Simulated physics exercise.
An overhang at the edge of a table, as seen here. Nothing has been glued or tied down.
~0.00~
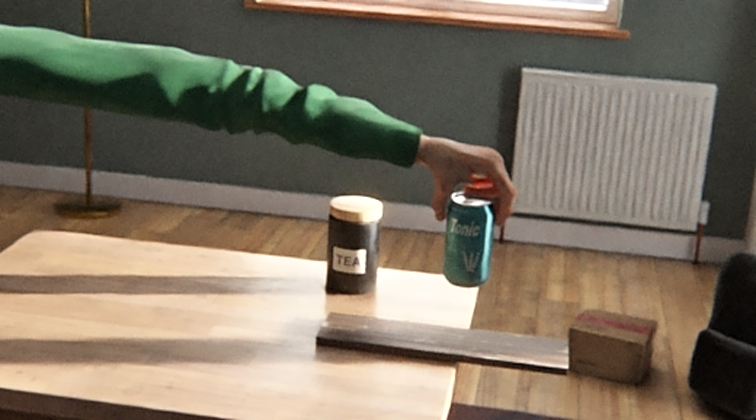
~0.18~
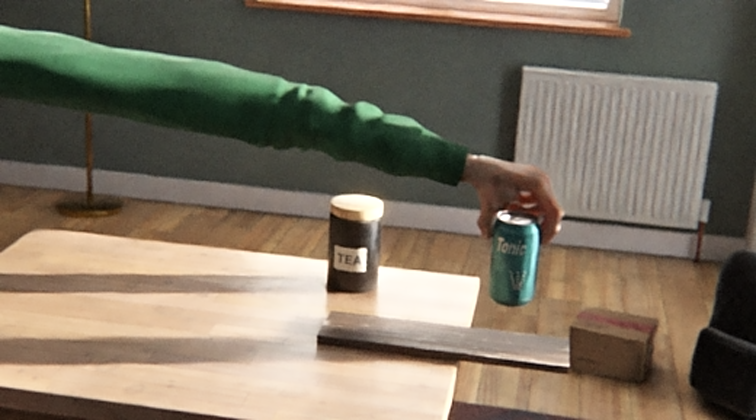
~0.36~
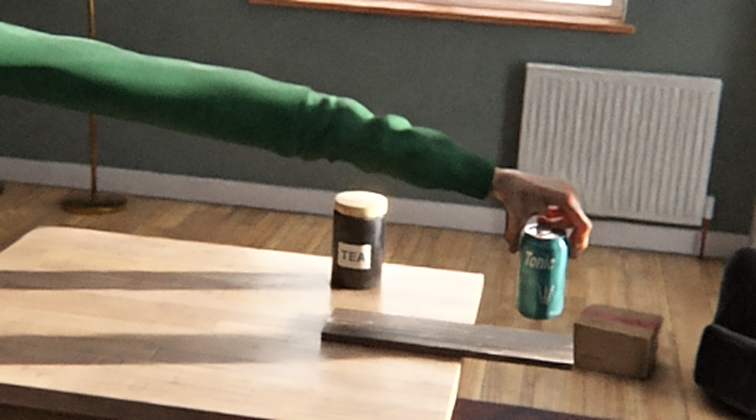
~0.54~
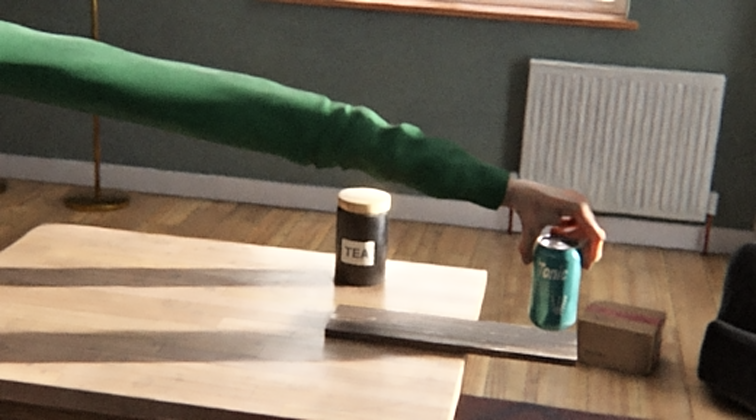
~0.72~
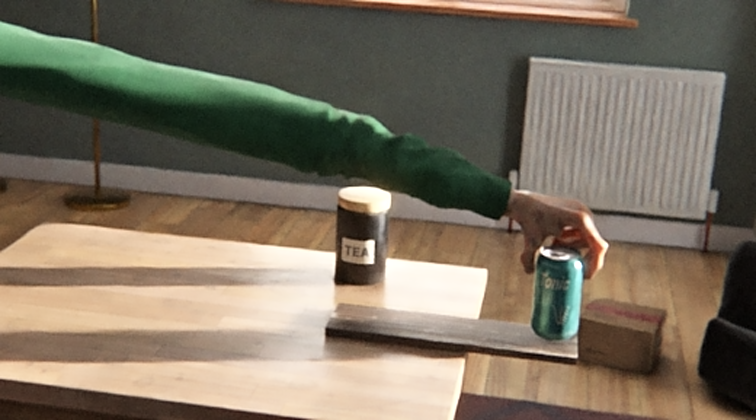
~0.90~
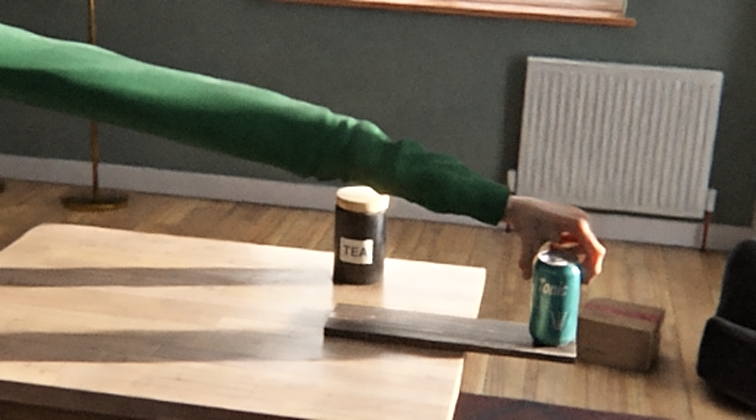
In a room with a wooden table, a hand in a green sleeve carried a turquoise can rightward past a black tea jar, then lowered it onto the overhanging end of a plank and kept holding it.
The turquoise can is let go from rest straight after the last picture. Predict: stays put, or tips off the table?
Oh, it keels over off the end.
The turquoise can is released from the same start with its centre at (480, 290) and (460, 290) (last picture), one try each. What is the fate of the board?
Try 1: It stays where it is. Try 2: It stays where it is.
Around 1.30 s, turquoise can now down on the floor or falling; brown board rocked 64° from its first pose.
Around 1.50 s, brown board now down on the floor or falling.
Around 1.70 s, things are still on the move.
Finally (2.0 s), down on the floor or falling, turquoise can and brown board; black jar still in place. The board comes down.
